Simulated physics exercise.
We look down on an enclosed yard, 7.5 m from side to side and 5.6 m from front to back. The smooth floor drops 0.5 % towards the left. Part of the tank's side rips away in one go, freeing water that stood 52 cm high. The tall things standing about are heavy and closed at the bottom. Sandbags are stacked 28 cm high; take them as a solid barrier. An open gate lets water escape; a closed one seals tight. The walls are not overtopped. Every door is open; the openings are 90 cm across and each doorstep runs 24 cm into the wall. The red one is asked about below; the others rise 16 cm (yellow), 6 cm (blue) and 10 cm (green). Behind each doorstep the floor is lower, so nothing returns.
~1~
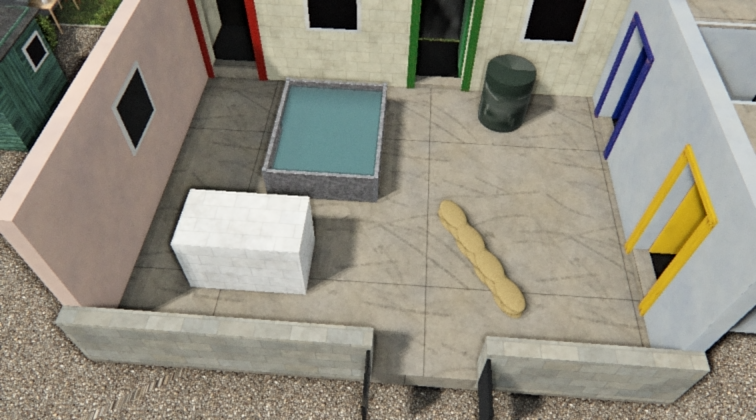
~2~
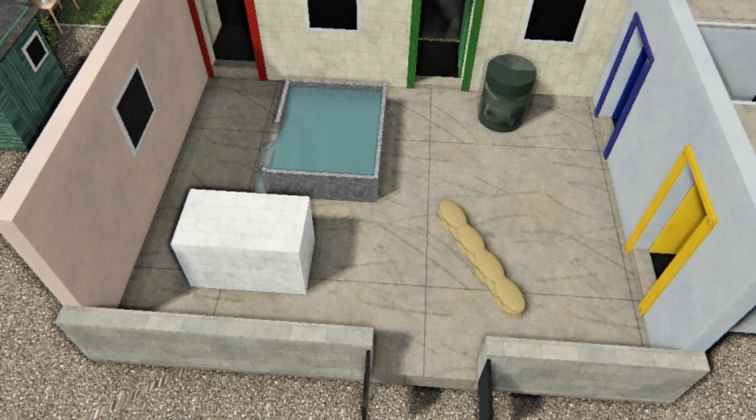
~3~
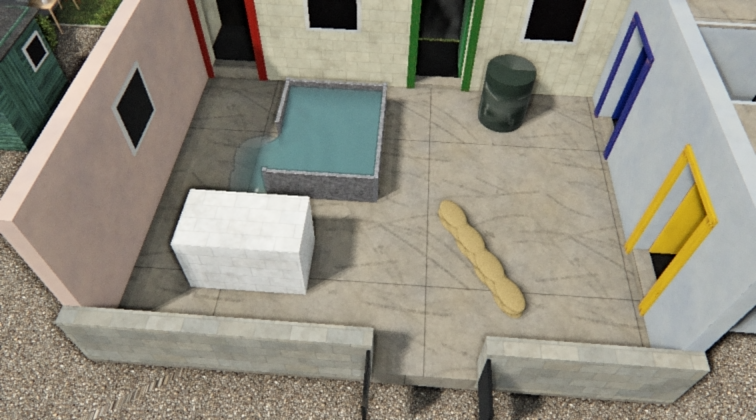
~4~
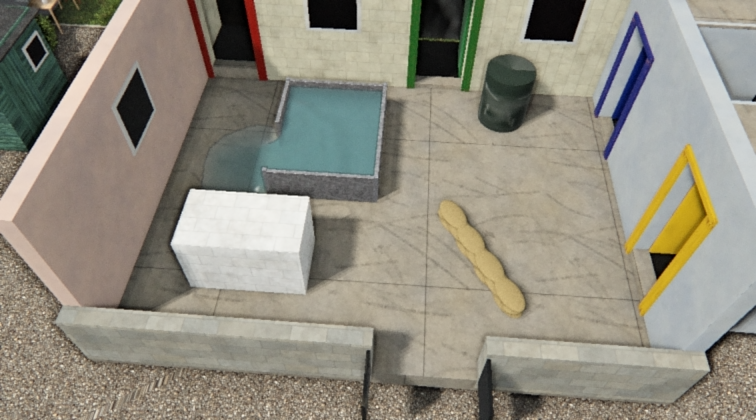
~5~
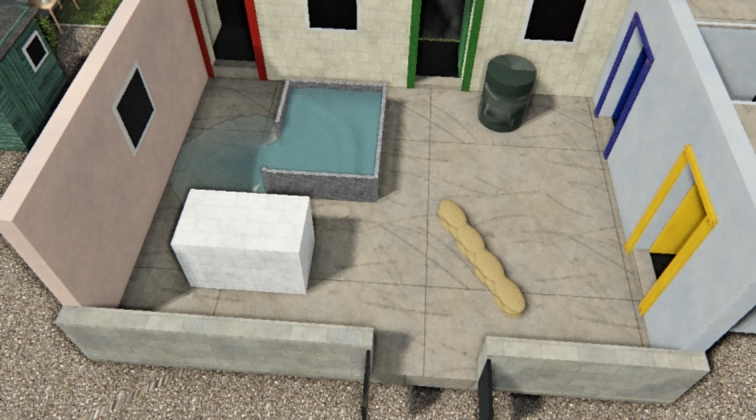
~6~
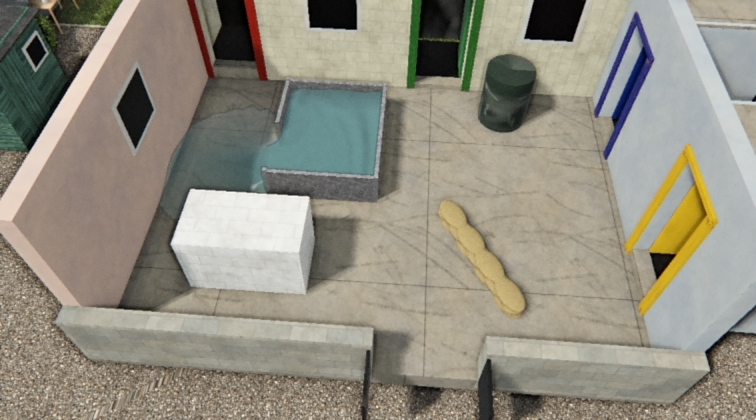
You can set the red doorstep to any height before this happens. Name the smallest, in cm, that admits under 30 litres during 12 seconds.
Close to 16 cm is just enough.
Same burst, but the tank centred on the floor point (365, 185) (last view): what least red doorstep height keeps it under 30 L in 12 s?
Then roughly 18 cm.
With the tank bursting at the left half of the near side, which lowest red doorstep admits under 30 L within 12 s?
Some 9.0 cm.
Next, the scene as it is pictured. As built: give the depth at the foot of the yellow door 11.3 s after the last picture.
About 3.0 cm.
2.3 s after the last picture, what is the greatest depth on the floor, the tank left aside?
About 28 cm.
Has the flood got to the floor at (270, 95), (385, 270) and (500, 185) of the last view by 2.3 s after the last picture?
In turn: Wet, still dry, not reached.
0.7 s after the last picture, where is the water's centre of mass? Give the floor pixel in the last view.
Around (290, 156).
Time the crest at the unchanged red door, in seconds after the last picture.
At about 2.0 s.
Then, 0.7 s after the last picture water covers 15 % of the floor, deepest (32 cm) near (172, 171); it has not reached the red door.
Then, 2.3 s after the last picture water covers 25 % of the floor, deepest (28 cm) near (108, 336); 21 cm at the red door, 0 litres in over its 24 cm doorstep.
Then, 11.3 s after the last picture water covers 95 % of the floor, deepest (8 cm) near (112, 324); 7 cm at the red door, 0 litres in over its 24 cm doorstep.
At the red door as built, the water peaked near 22 cm, 2.1 s after the last picture.
Run again over the same 12 s with other heights there, 62 litres in over 13 cm, 18 litres over 17.5 cm. The limit of 30 litres is kept from about 16 cm up.
